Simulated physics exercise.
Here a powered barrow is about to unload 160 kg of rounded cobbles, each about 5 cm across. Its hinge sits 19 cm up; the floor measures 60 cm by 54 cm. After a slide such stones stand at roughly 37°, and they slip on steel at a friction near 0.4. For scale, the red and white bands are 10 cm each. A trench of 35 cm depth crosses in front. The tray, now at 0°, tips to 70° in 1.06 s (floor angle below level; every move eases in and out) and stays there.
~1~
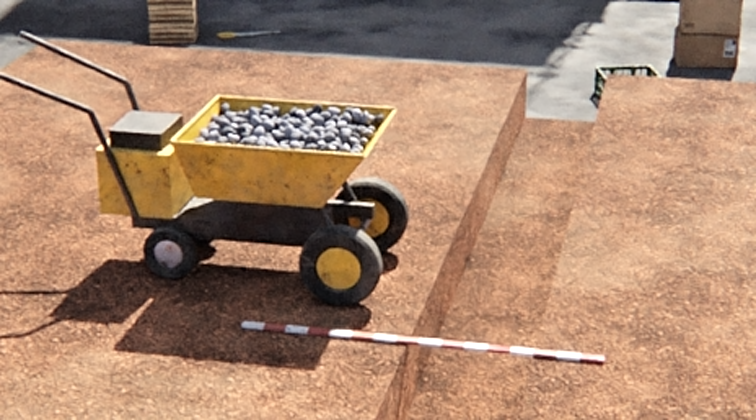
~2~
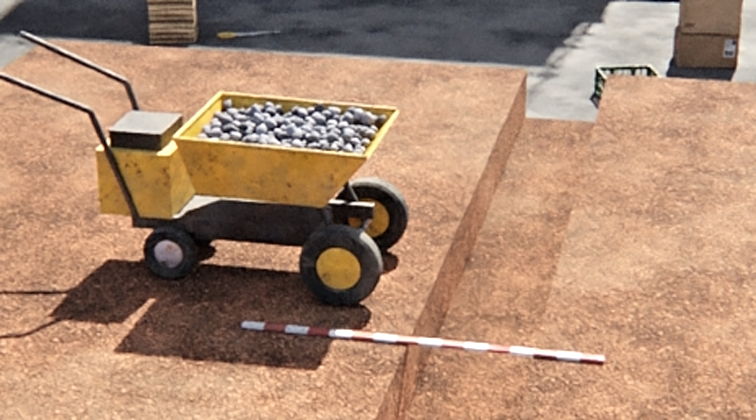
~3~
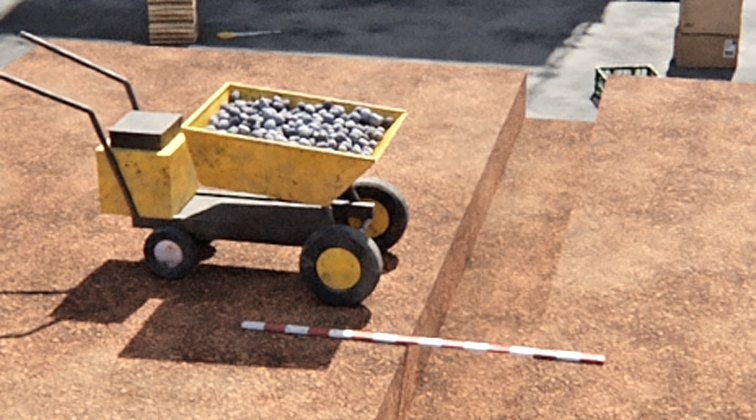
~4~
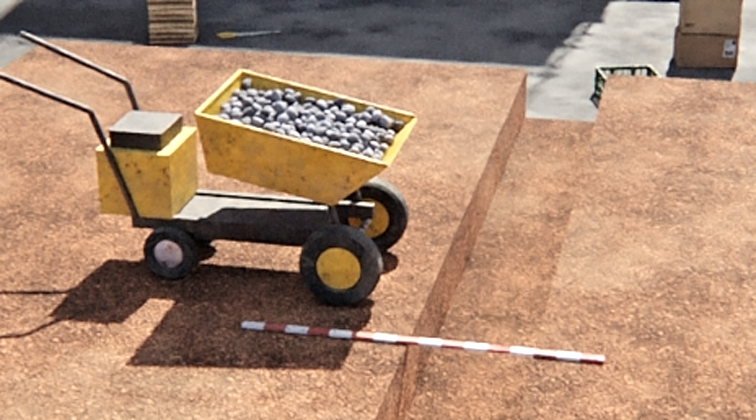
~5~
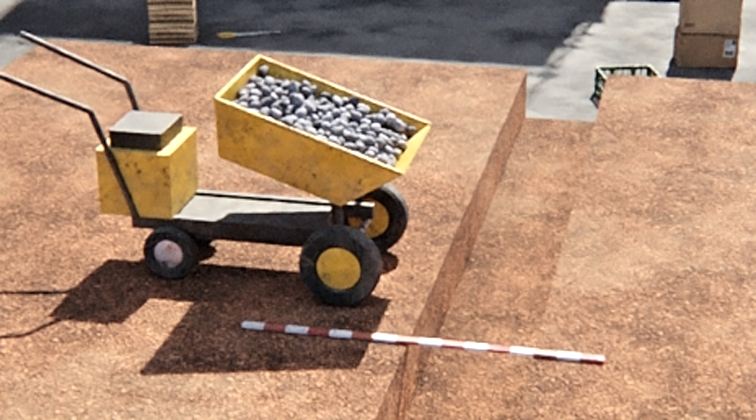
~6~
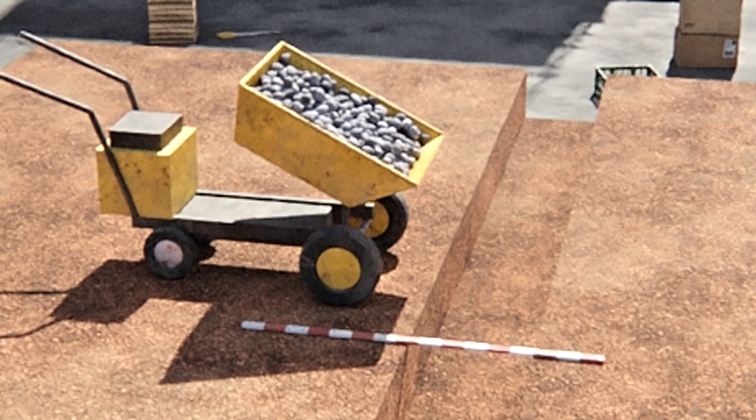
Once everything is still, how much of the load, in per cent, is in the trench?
Roughly 84 per cent ends in the trench.
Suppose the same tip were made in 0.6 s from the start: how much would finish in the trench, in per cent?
It would be near 60 per cent.
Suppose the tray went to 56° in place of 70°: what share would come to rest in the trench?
In that case some 55 per cent.
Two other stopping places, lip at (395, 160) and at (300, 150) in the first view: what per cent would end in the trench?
First some 55, then 100 per cent.
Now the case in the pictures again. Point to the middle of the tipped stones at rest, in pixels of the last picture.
Their middle is at about (516, 341).
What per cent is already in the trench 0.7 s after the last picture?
About 35 per cent by then.
Then, 0.4 s after the last picture the floor is at 59°, 100 % in the tray; the foremost stones are at (470, 206).
Then, 0.7 s after the last picture the floor is at 70°, 59 % in the tray, 37 % in the trench, 4 % past the trench; the foremost stones are at (565, 293).
Then, 1.1 s after the last picture the floor is at 70°, 25 % in the tray, 60 % in the trench, 15 % past the trench; the foremost stones are at (696, 310).
Then, 3.0 s after the last picture the floor is at 70°, 0 % in the tray, 84 % in the trench, 16 % past the trench; the foremost stones are past the picture's edge.
